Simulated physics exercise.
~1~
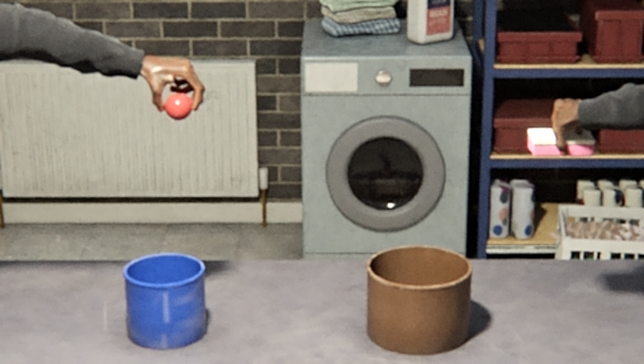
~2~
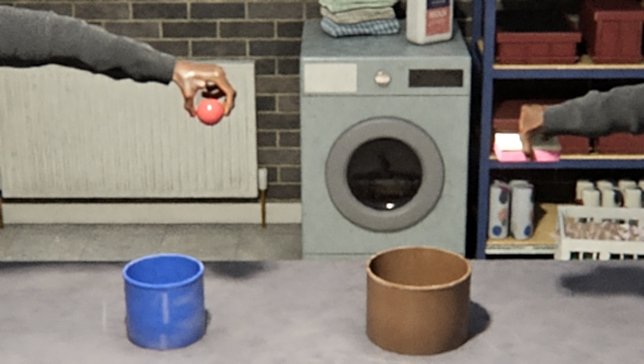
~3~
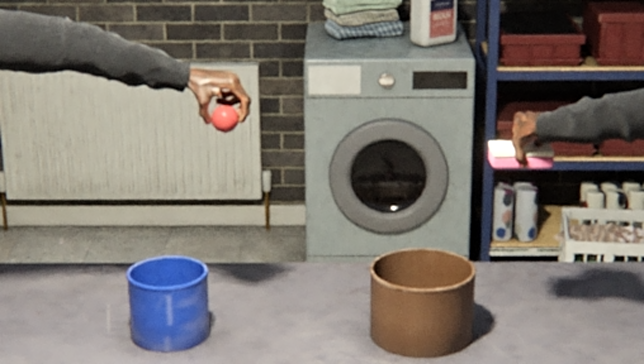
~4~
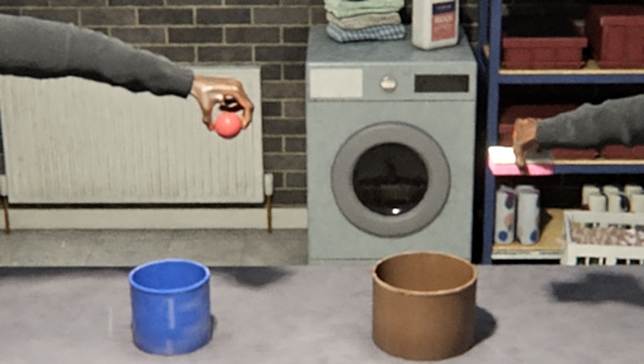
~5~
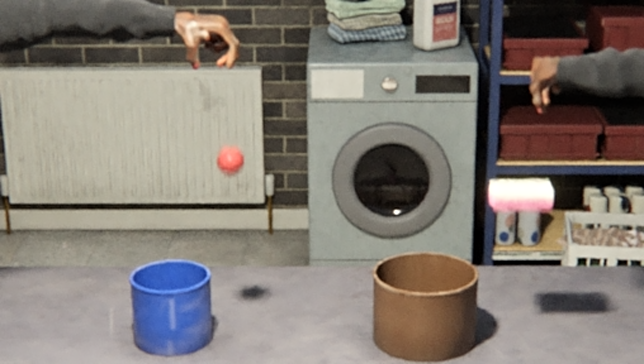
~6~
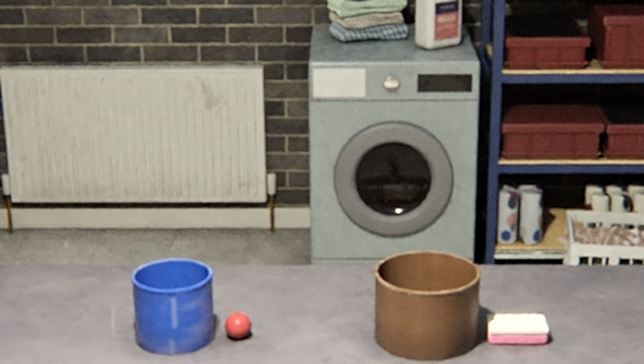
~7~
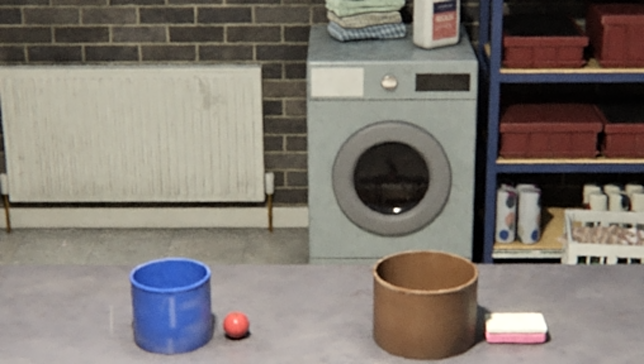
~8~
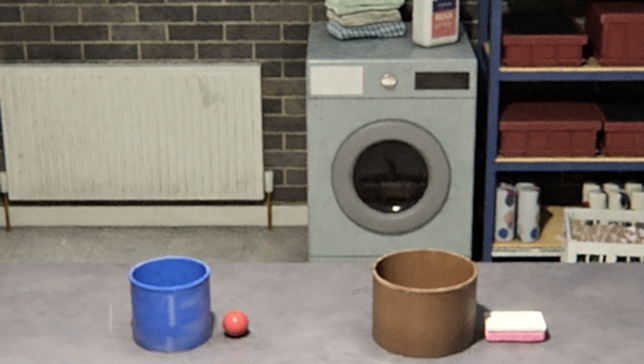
Two hands in dark grey sleeves reach in from opposite sides above a grey surface in a laundry room, viewed from the front by a slightly swaying camera. The left hand holds a red tomato, the right a pink and white sponge, with a blue bin below at left and a brown pot at right. Behind stand a radiator, a washing machine and shelves. The tomato moves right while the sponge moves left, and both pause. The hands let go and withdraw as both fall. The tomato rests just right of the bin, the sponge just right of the pot, both outside.
